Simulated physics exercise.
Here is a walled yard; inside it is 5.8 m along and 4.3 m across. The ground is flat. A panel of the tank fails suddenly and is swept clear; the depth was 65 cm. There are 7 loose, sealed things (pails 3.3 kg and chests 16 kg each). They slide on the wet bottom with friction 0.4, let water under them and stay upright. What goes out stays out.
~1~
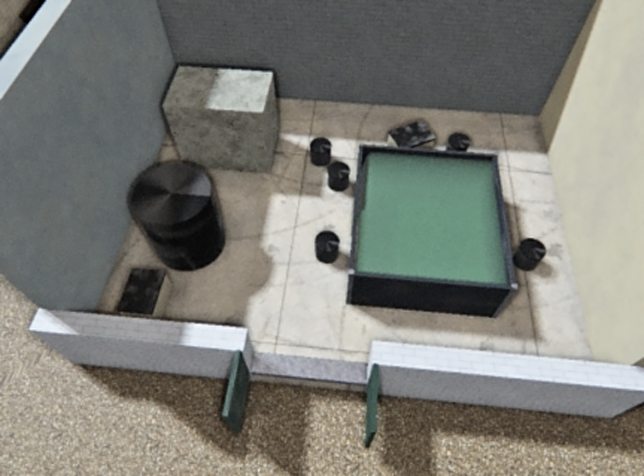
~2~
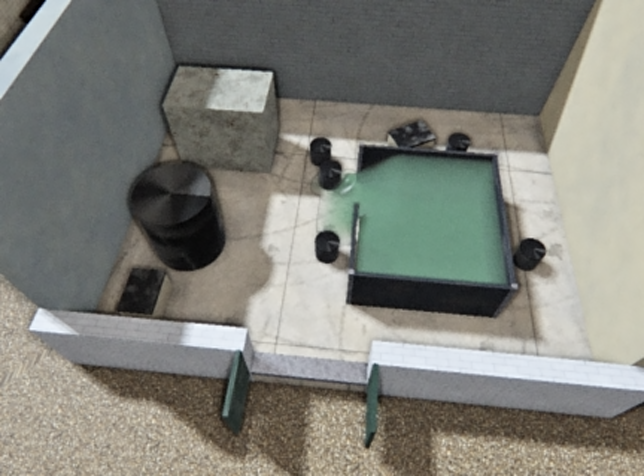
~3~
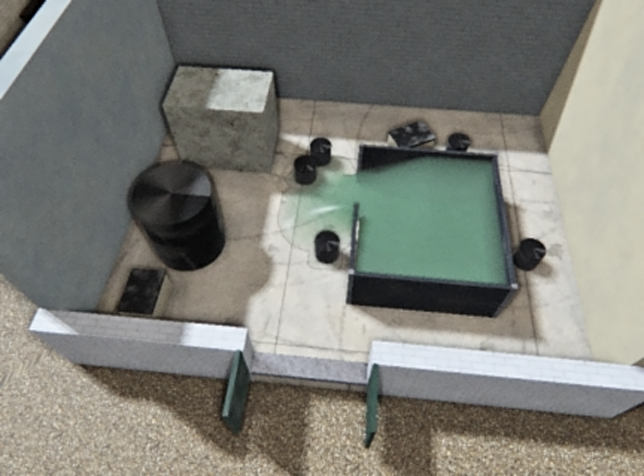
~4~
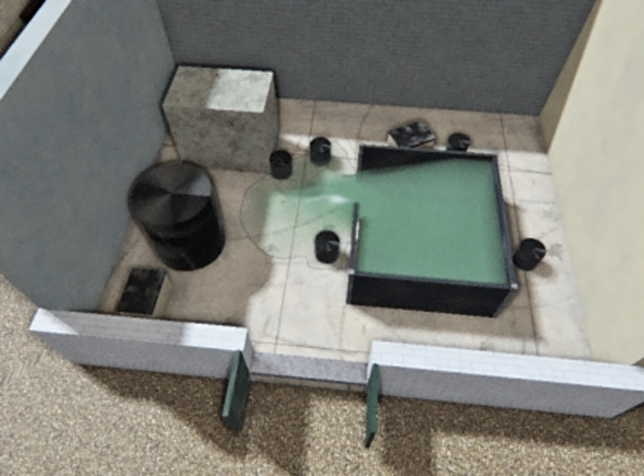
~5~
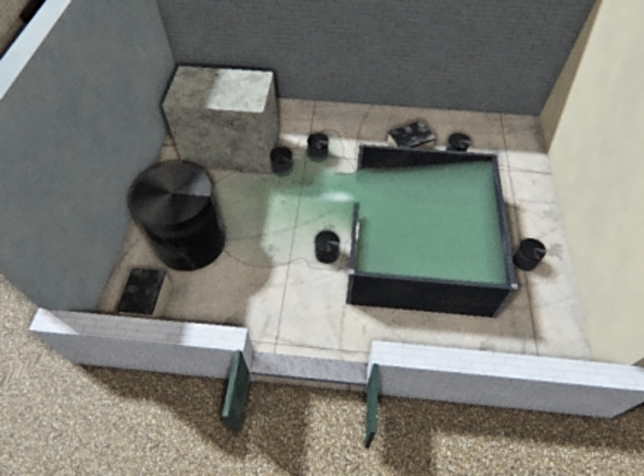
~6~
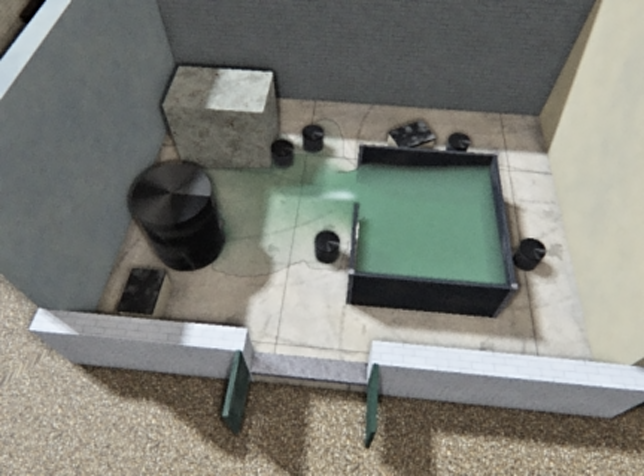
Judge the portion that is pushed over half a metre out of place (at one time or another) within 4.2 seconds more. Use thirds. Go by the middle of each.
That comes to less than a third.
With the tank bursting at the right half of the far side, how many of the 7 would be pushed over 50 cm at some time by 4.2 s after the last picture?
Then 4.
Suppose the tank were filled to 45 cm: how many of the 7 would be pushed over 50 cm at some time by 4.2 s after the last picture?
In that case 2 of them.
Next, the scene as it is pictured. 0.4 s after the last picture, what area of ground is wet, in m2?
About 9.0 m2.
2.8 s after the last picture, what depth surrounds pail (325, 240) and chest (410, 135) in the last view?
About 0 and 4 cm.
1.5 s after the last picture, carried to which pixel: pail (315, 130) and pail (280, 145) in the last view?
Around (317, 91) and (385, 103).
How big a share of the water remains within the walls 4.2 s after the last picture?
About 98 per cent.
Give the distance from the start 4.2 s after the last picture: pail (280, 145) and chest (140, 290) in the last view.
In turn: 300 cm, 40 cm.
Then, 0.4 s after the last picture 2 of 7 are over 50 cm from their spots; 1 afloat.
Then, 1.5 s after the last picture 2 of 7 are over 50 cm from their spots; 2 afloat.
Then, 2.8 s after the last picture 2 of 7 are over 50 cm from their spots; 1 afloat.
Then, 4.2 s after the last picture 2 of 7 are over 50 cm from their spots, and 2 have been at some point; 2 afloat.
